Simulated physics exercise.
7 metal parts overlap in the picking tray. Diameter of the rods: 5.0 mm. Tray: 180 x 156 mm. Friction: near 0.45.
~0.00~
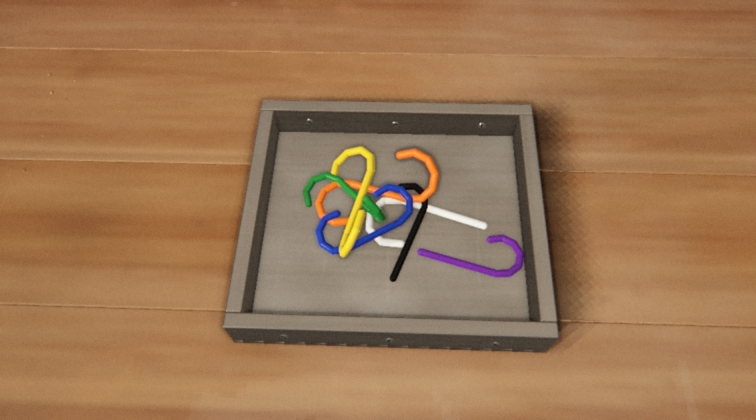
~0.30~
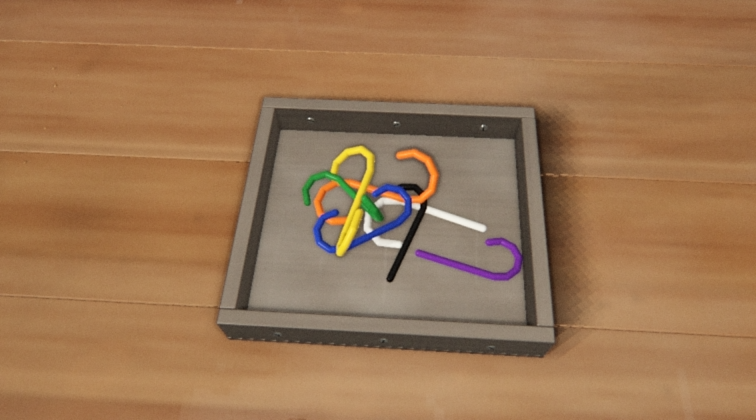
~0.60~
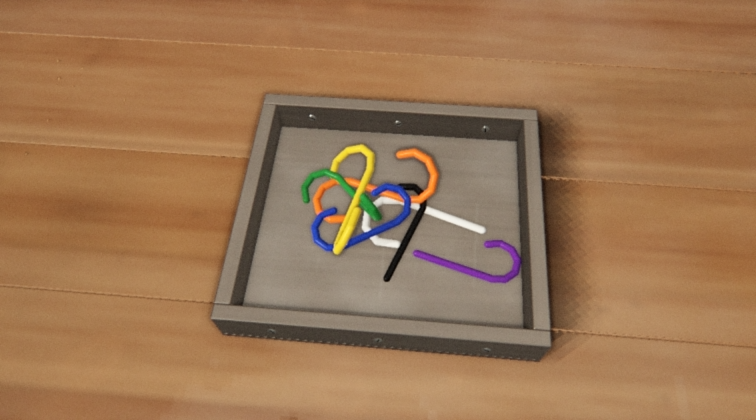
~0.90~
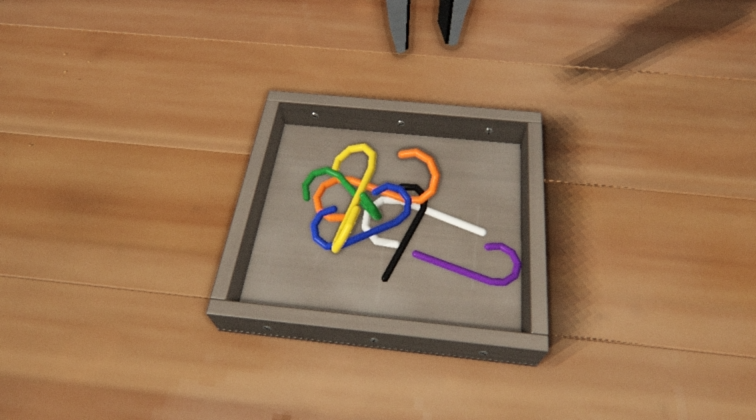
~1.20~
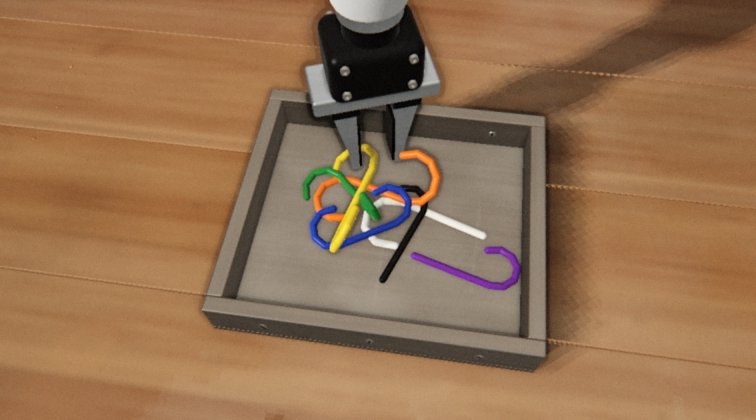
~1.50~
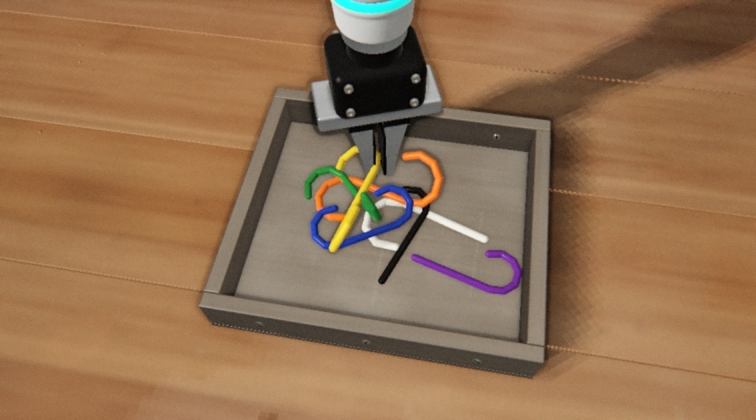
A robotic gripper came down from above over a gray tray of tangled, colorful hooks, reached in near the top of the pile, and closed its fingers on the yellow one.
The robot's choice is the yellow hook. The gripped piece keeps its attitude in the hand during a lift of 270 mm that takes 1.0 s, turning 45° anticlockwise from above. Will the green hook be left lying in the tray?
It is left in there.
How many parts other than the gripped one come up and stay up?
Altogether I count 0.
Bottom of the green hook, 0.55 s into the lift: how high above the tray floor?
Height: Approx. 0 mm.
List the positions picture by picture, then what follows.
The first picture shows fingers out of view, 223 mm above the grip; green hook from (367, 199) to (309, 204), passing over white hook, over orange hook, over and under yellow hook; yellow hook from (333, 178) to (362, 214), passing over blue hook, over and under green hook.
The second picture shows fingers out of view, 223 mm above the grip; white hook from (399, 244) to (483, 228), passing under orange hook, under blue hook, under green hook; orange hook from (348, 220) to (400, 155), passing over white hook, over black hook, under blue hook.
The third picture shows fingers out of view, 208 mm above the grip; green hook from (363, 197) to (306, 200), passing over white hook, over orange hook, over and under yellow hook; blue hook from (375, 193) to (334, 211), passing over white hook, over black hook, over orange hook.
The fourth picture shows fingers (424, 20) 111 mm above the grip; black hook from (390, 194) to (385, 278), passing under orange hook, under blue hook; yellow hook from (334, 174) to (357, 210), passing over blue hook, over and under green hook.
The fifth picture shows fingers (374, 143) 14 mm above the grip; purple hook from (488, 250) to (415, 256).
The sixth picture shows fingers (377, 157) closed on the yellow hook; green hook from (364, 195) to (309, 196); yellow hook from (342, 175) to (356, 209).
After 1.80 s, lowest point more than 20 mm over the tray floor, yellow hook 58 mm.
After 2.05 s, lowest point more than 20 mm over the tray floor, yellow hook 159 mm.
After 2.50 s, lowest point more than 20 mm over the tray floor, yellow hook 272 mm.
End, hanging yellow hook 272 mm; the other 6 are down.
